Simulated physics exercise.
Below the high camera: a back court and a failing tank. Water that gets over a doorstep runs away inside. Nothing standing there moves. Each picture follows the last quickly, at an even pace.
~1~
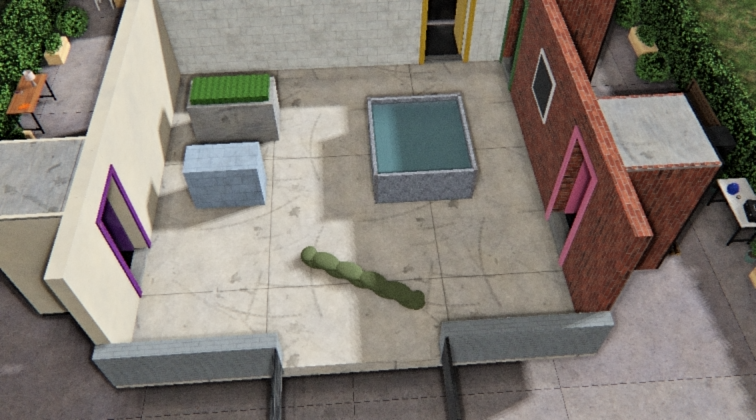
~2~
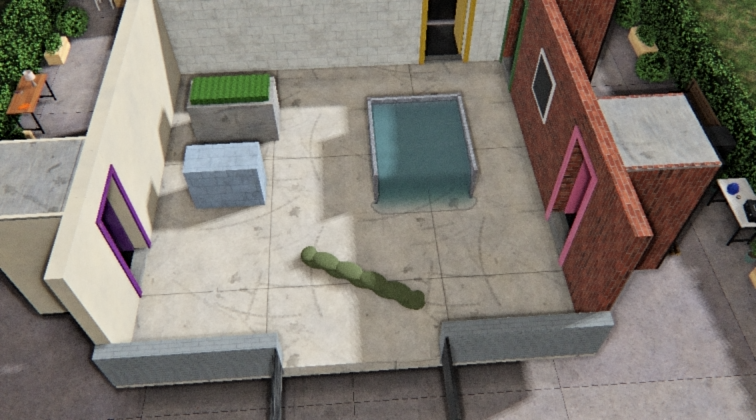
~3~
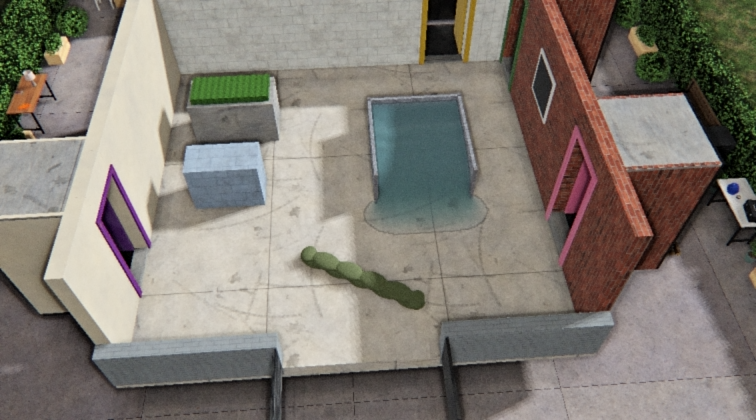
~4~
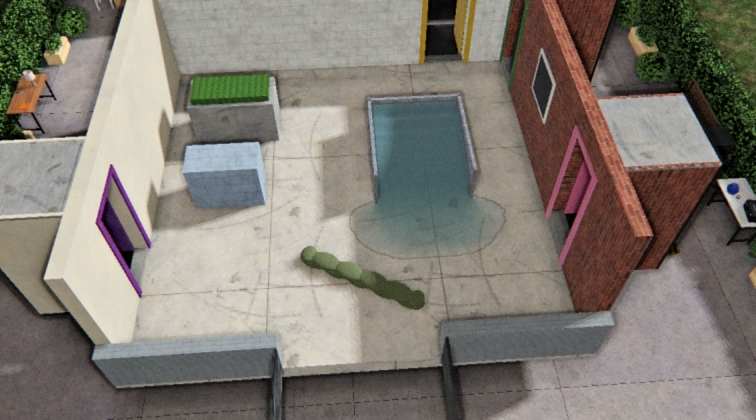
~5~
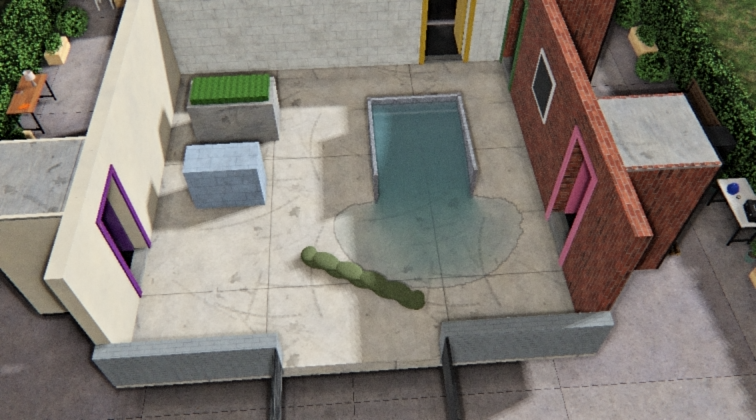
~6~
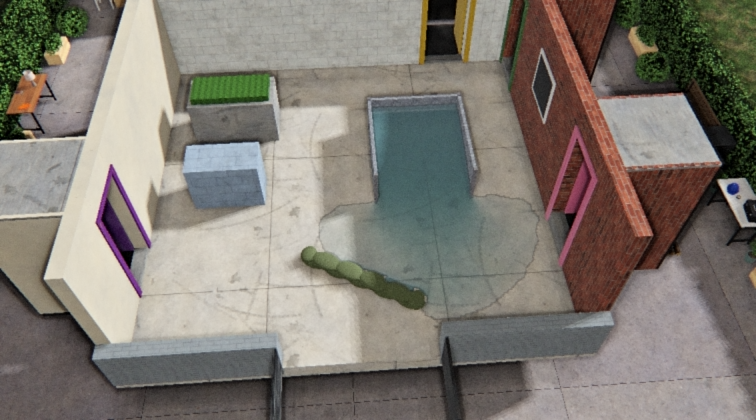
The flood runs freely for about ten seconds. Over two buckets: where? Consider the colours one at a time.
At the end, the green door holds up fine I think. The purple door holds up fine I think. The pink door holds up fine I think. The yellow door gets overrun I think.
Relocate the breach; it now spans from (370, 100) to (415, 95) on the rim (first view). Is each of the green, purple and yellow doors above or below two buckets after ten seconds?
Briefly, the green one crosses the line, the purple one remains below the line, and the yellow one crosses the line.
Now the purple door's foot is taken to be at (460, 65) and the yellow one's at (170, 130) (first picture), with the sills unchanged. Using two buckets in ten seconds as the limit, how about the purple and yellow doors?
Well, the purple one crosses the threshold, while the yellow one stays short of the threshold.
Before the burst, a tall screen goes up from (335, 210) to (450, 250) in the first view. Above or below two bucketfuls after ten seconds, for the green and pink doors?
Green: Falls short; pink: Tops the mark.
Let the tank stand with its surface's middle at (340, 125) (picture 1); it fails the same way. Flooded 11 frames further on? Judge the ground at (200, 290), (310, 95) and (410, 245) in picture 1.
Check in sequence: Soaked through, still parched, soaked through.
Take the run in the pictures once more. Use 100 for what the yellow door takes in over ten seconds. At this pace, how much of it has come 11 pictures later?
Near 0 in a hundred.
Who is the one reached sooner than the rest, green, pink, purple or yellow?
My answer: The pink-painted one.
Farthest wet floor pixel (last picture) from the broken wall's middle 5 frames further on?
Somewhere near (577, 334).
A moment on, water covers 25 % of the floor; the green door not reached, the purple door not reached, the pink door wet at the sill, nothing in, the yellow door not reached.
Next, water covers 30 % of the floor; the green door not reached, the purple door not reached, the pink door wet at the sill, nothing in, the yellow door not reached.
Then, water covers 40 % of the floor; the green door not reached, the purple door not reached, the pink door wet at the sill, nothing in, the yellow door not reached.
Later, water covers 75 % of the floor; the green door under two buckets in, the purple door wet at the sill, nothing in, the pink door wet at the sill, nothing in, the yellow door over two buckets in.
In the end, water covers 90 % of the floor; the green door under two buckets in, the purple door under two buckets in, the pink door wet at the sill, nothing in, the yellow door far over two buckets in.
